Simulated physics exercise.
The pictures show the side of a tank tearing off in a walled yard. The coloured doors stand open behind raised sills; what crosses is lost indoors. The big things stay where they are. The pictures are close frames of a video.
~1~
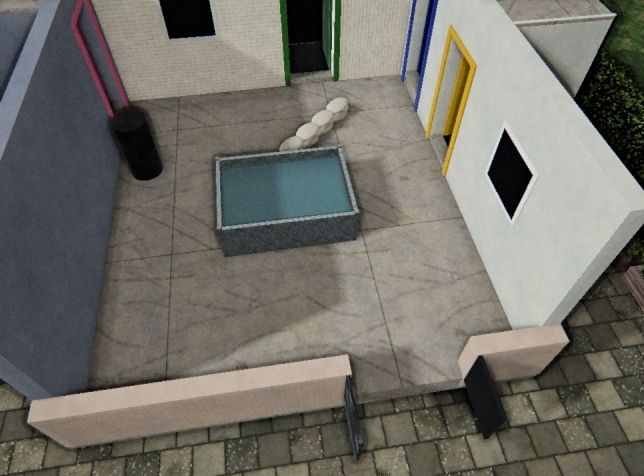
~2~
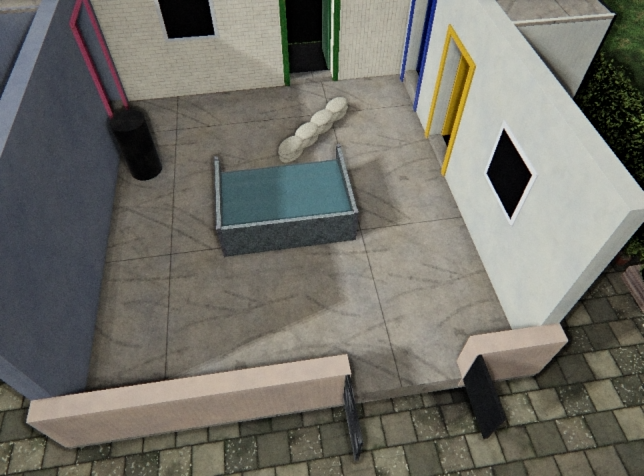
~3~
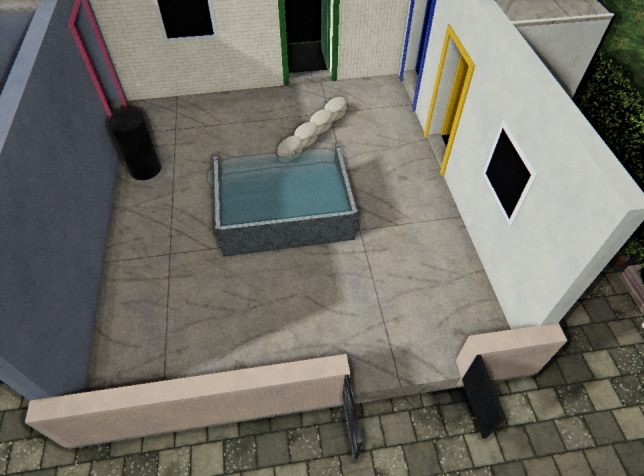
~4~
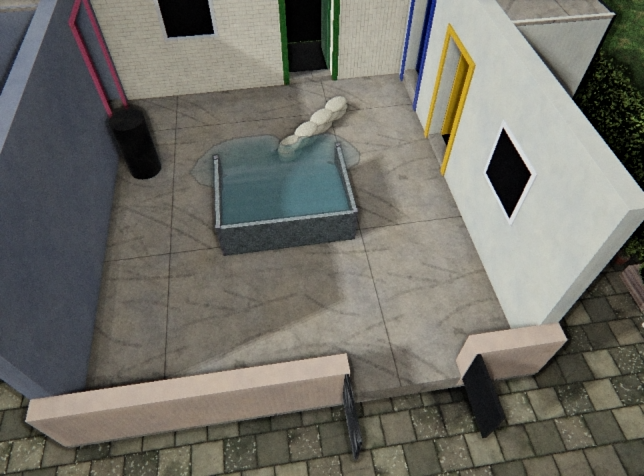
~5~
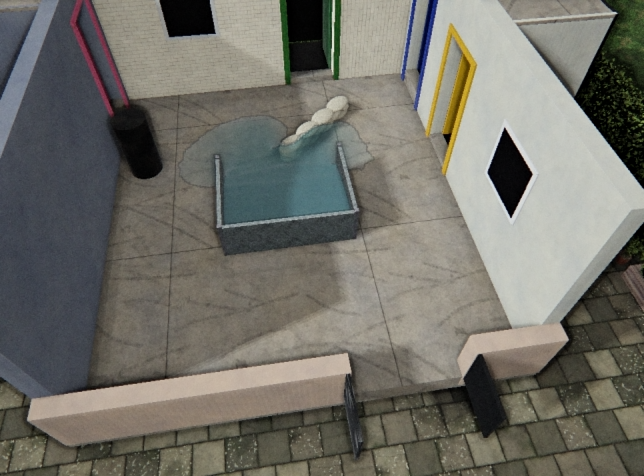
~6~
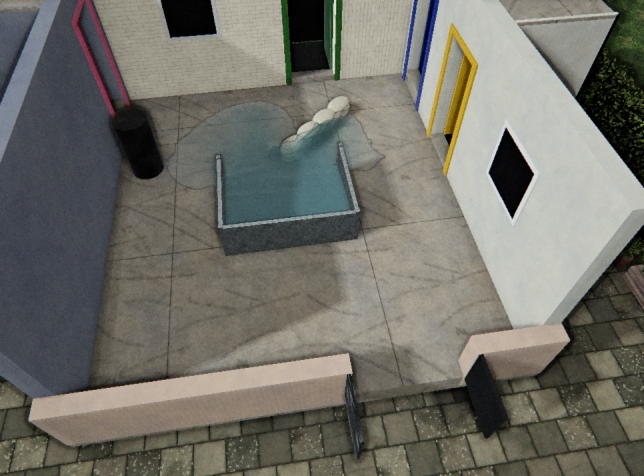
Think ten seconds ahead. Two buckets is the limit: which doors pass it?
In the end: The yellow door admits no more than that; the pink door admits no more than that; the blue door admits no more than that; the green door admits no more than that.
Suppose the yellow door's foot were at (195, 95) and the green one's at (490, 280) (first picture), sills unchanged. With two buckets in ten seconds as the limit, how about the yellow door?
My reading: Yellow takes more.
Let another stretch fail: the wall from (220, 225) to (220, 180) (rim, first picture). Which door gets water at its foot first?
That is the pink door.
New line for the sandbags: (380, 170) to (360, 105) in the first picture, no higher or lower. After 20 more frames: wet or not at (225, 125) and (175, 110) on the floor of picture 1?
In turn: Wet, under water.
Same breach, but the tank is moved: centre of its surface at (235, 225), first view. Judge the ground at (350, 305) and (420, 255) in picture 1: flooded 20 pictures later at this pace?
In that order: Dry, clear.
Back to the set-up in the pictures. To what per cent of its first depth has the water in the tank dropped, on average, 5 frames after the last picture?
Near 38 in a hundred.
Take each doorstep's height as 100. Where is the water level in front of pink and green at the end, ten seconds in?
About 30 and 30 per cent.
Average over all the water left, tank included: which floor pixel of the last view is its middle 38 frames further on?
Near (264, 156).
A moment on, water covers 30 % of the floor; the yellow door not reached, the pink door not reached, the blue door wet at the sill, nothing in, the green door not reached.
Next, water covers 40 % of the floor; the yellow door wet at the sill, nothing in, the pink door wet at the sill, nothing in, the blue door wet at the sill, nothing in, the green door wet at the sill, nothing in.
Then, water covers 45 % of the floor; the yellow door under two buckets in, the pink door wet at the sill, nothing in, the blue door wet at the sill, nothing in, the green door wet at the sill, nothing in.
Later, water covers 75 % of the floor; the yellow door under two buckets in, the pink door wet at the sill, nothing in, the blue door wet at the sill, nothing in, the green door under two buckets in.
In the end, water covers 90 % of the floor; the yellow door under two buckets in, the pink door wet at the sill, nothing in, the blue door wet at the sill, nothing in, the green door under two buckets in.
